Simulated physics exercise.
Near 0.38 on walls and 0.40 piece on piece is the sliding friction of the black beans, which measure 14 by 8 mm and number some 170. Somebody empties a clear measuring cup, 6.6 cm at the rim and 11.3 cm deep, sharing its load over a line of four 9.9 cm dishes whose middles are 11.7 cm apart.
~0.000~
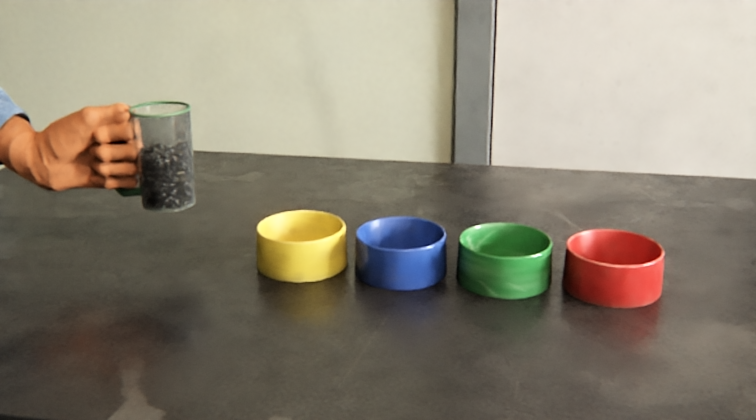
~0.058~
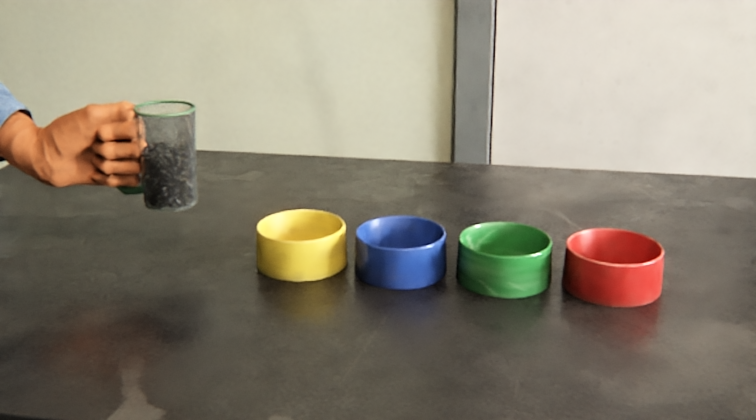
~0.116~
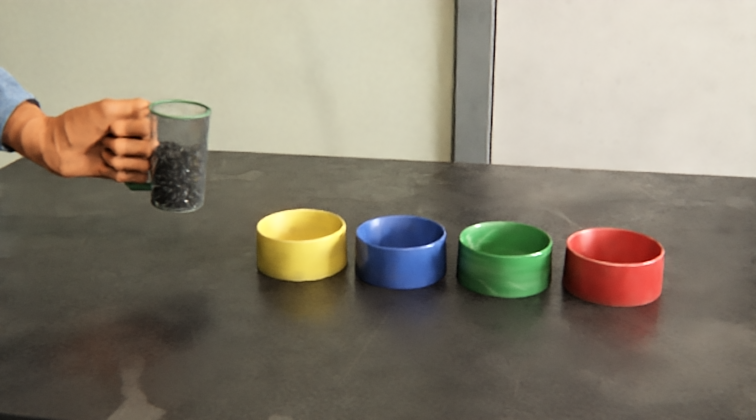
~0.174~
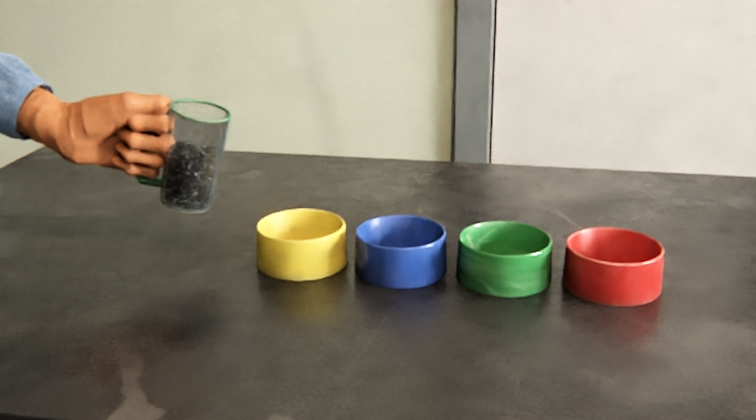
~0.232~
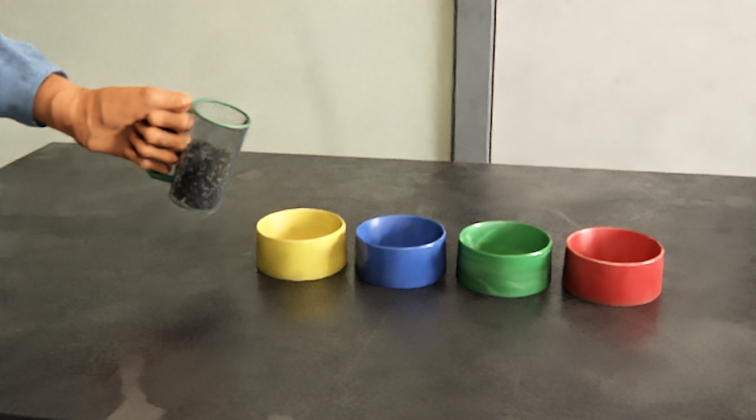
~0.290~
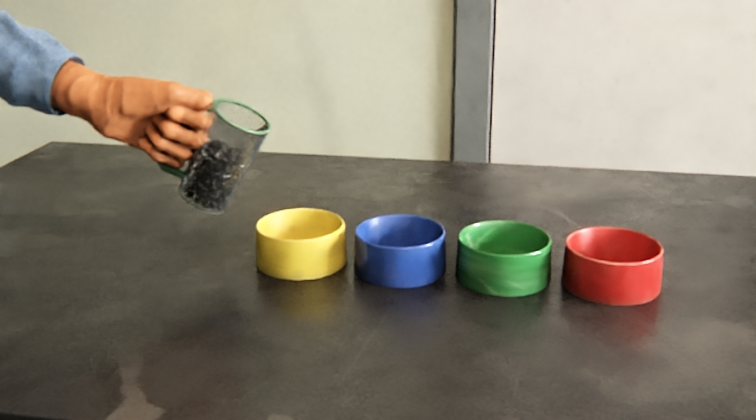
In the video, a hand holds a clear cup partly filled with small dark pieces to the left of yellow, blue, green and red dishes on a dark table, then moves it a short way right while tilting it rightward.
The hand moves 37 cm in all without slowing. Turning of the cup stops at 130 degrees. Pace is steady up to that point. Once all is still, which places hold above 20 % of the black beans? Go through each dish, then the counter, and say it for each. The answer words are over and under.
Red: Under. Blue: Under. Green: Over. Yellow: Under. Counter: Under.
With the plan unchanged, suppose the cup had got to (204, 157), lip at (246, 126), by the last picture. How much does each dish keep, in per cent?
Red 0; blue 10; green 50; yellow 0.
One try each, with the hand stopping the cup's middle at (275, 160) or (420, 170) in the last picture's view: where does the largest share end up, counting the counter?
The winner: Yellow; green.
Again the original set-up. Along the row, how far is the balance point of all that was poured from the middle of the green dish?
I'd put it near 1 cm to the right of the dish's middle.
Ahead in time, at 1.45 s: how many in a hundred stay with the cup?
0 per cent.
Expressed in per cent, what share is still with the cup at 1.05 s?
I'd estimate some 90 per cent of the load.
After 0.75 s, tilt 85 degrees; cup holds 100 %.
After 1.05 s, tilt 122 degrees; cup holds 90 %, green 10 %.
After 1.45 s, tilt 130 degrees; cup holds 0 %, green 95 %.
At rest (2.3 s), red 0 %, blue 0 %, green 95 %, yellow 0 %, counter 5 %.
